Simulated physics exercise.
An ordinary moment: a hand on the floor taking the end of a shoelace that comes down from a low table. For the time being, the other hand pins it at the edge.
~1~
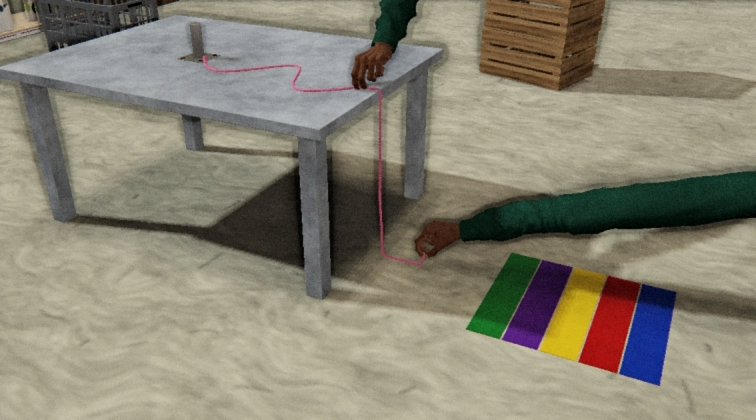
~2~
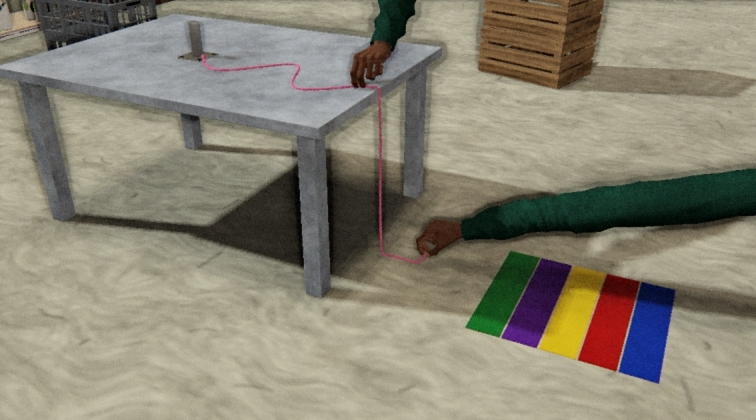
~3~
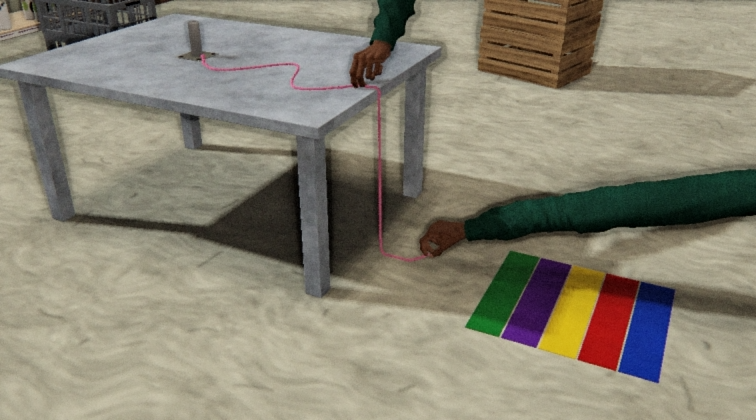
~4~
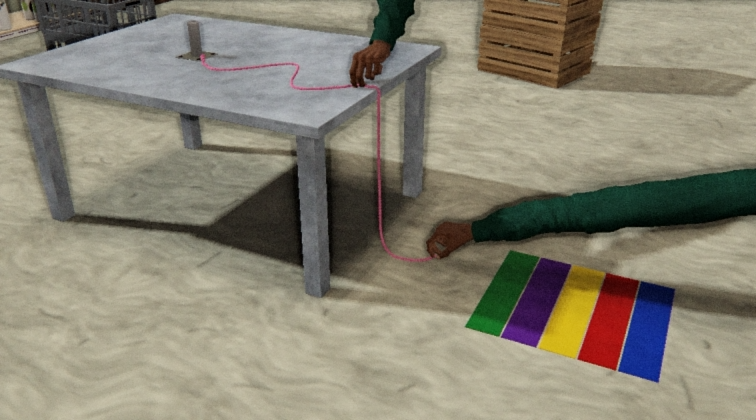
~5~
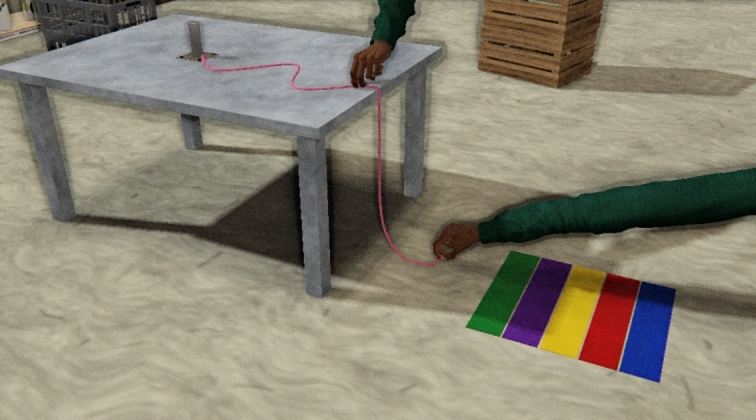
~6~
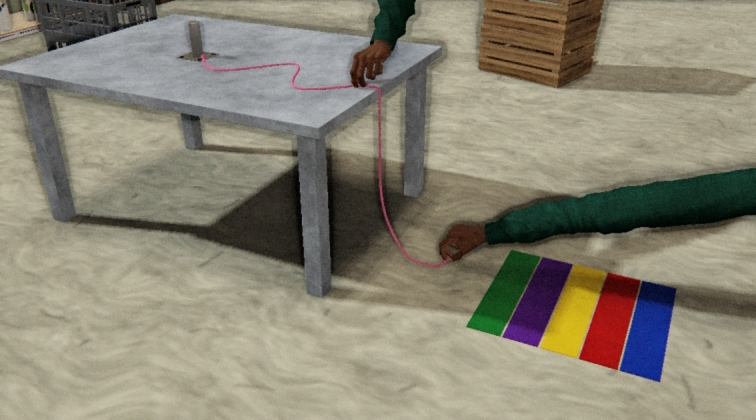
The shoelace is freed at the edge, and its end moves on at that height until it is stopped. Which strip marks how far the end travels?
The blue strip.
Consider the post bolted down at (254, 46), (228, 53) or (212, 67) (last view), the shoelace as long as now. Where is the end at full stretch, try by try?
Taking the tries in turn, you get (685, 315), (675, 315) and (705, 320).
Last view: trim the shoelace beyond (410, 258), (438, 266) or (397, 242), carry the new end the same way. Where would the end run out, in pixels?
Close to (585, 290) first, close to (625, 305) next, and close to (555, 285) last.
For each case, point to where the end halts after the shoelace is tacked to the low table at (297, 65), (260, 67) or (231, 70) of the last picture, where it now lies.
In order of the tries: About (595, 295), then (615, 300), then (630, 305).
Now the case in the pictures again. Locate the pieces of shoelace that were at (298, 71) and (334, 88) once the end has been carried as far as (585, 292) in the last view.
The first goes to (328, 81), the other to (389, 129).
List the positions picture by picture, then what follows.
End (424, 254); green (491, 318); purple (527, 328); yellow (564, 338); red (603, 349); blue (644, 361), in the first picture.
End (426, 253); shoelace through (208, 67) (280, 65) (292, 84) (367, 87) (381, 164) (381, 235), in the second picture.
End (429, 254), in the third picture.
End (436, 256); shoelace through (207, 66) (280, 64) (292, 84) (366, 86) (379, 163) (381, 235), in the fourth picture.
End (442, 257), in the fifth picture.
End (448, 258); shoelace through (208, 67) (280, 65) (292, 84) (367, 86) (380, 163) (394, 236), in the sixth picture.
Soon after, end near (585, 292); over yellow.
After that, end near (626, 302); over red.
At the stop, end near (650, 308); over blue. Over blue.
